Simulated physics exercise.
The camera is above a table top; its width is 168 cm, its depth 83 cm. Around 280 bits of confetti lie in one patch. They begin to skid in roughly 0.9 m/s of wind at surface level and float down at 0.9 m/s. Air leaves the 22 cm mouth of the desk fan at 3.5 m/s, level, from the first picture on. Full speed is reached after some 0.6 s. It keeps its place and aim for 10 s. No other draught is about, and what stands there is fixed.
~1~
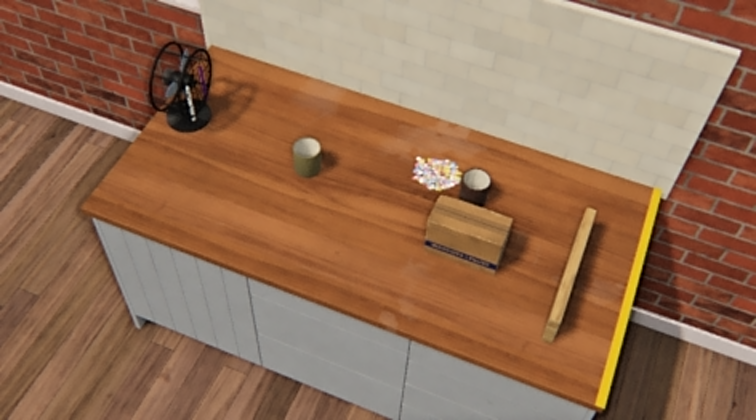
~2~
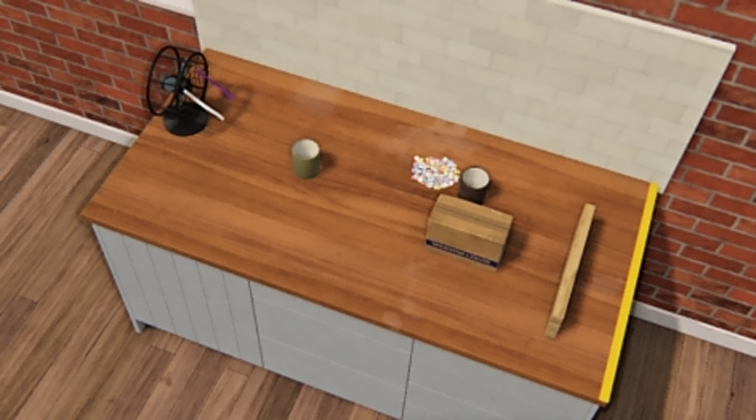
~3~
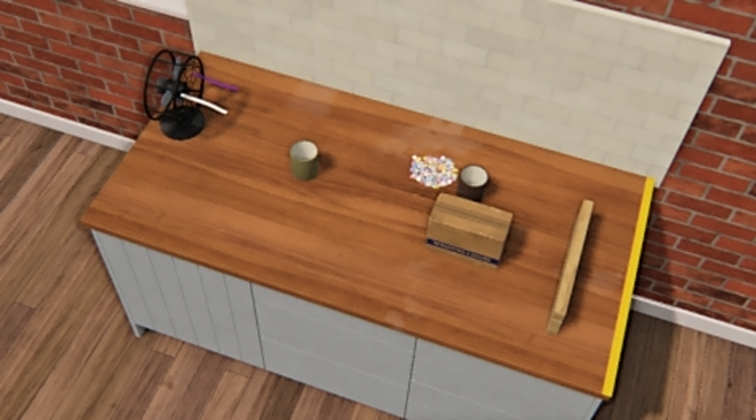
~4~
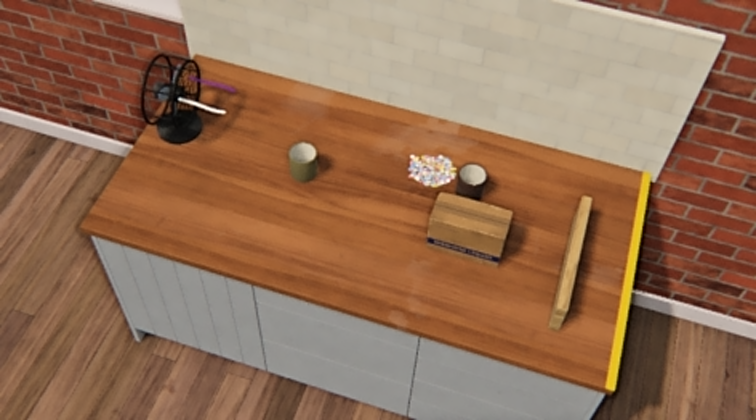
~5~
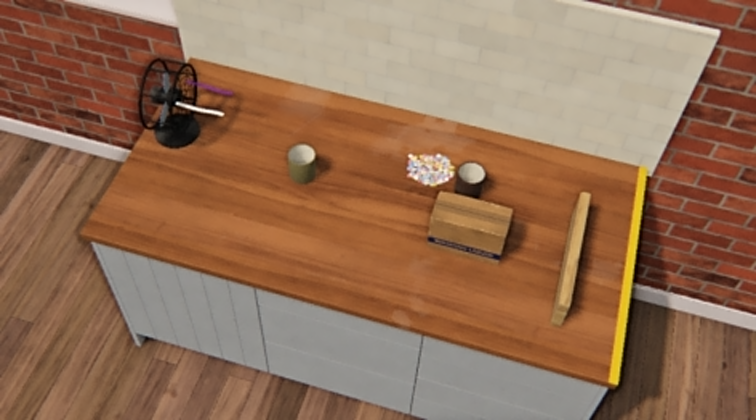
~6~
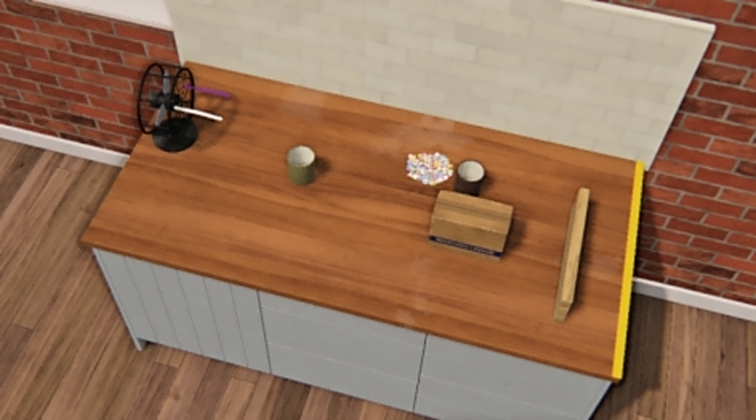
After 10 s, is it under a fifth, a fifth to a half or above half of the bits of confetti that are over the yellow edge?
The share over the yellow edge is more than half.
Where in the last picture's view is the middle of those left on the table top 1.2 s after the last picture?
Near (571, 187).
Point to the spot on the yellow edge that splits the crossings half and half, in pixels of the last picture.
At about (642, 179).
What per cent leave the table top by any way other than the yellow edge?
Near 15 %.
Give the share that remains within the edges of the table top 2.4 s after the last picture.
About 10 %.
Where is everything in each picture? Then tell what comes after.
The middle of the bits of confetti is near (438, 174), none has stirred yet and the mouth of the desk fan is at (181, 80), in the first picture.
The middle of the bits of confetti is near (437, 173), none has stirred yet and the yellow edge is centred on (636, 283), in the second picture.
The middle of the bits of confetti is near (435, 172), none has stirred yet, the top of a mug is at (474, 176) and the top of a box is at (472, 216), in the third picture.
The middle of the bits of confetti is near (433, 171) and none has stirred yet, in the fourth picture.
The middle of the bits of confetti is near (431, 170) and none has stirred yet, in the fifth picture.
The middle of the bits of confetti is near (430, 169) and none has stirred yet, in the sixth picture.
Then, 1.2 s after the last picture, 98 % are on the move or not yet settled, 51 % are over the yellow edge; the middle of those still in play is near (586, 161).
Then, 2.4 s after the last picture, 9 % are on the move or not yet settled, 78 % are over the yellow edge.
Then, 4.7 s after the last picture, 5 % are on the move or not yet settled, 80 % are over the yellow edge.
Then, 9.2 s after the last picture, at the end, 80 % are over the yellow edge.
